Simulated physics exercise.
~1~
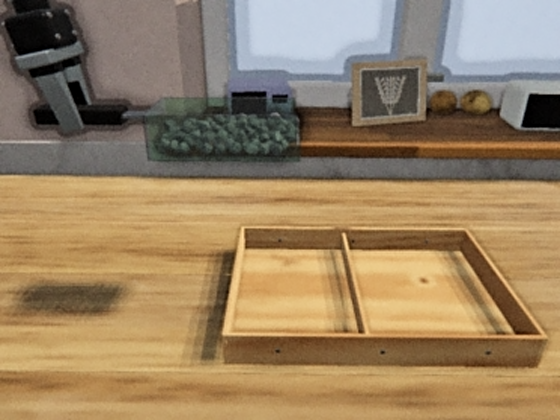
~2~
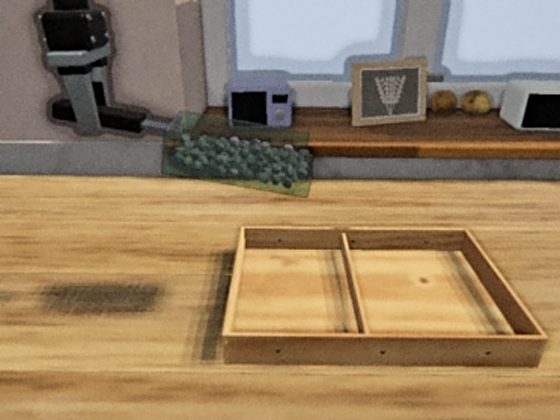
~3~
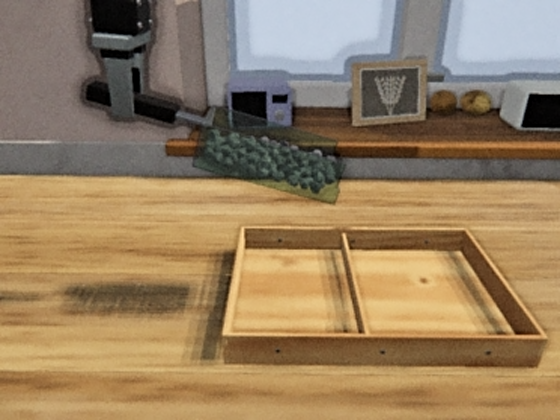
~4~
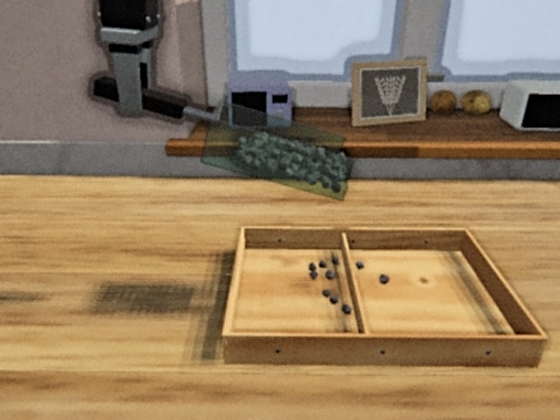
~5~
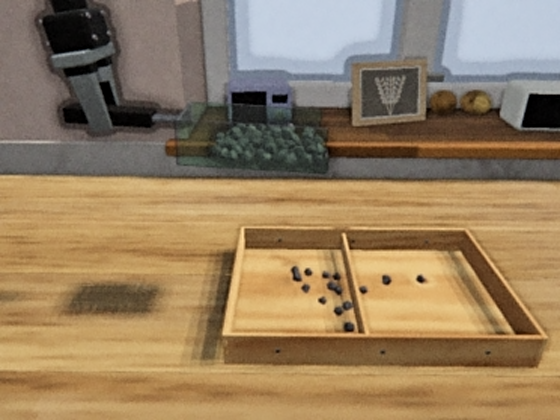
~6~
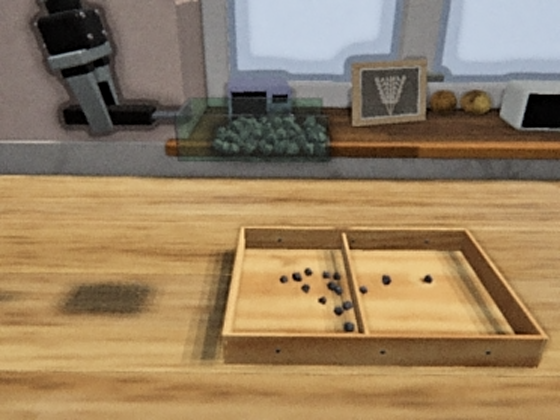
A robot arm moved a see-through box of small dark pebbles right and tipped it towards a divided wooden tray, spilling a few into both parts, then drew back and levelled the box, leaving most of the pebbles still inside it.
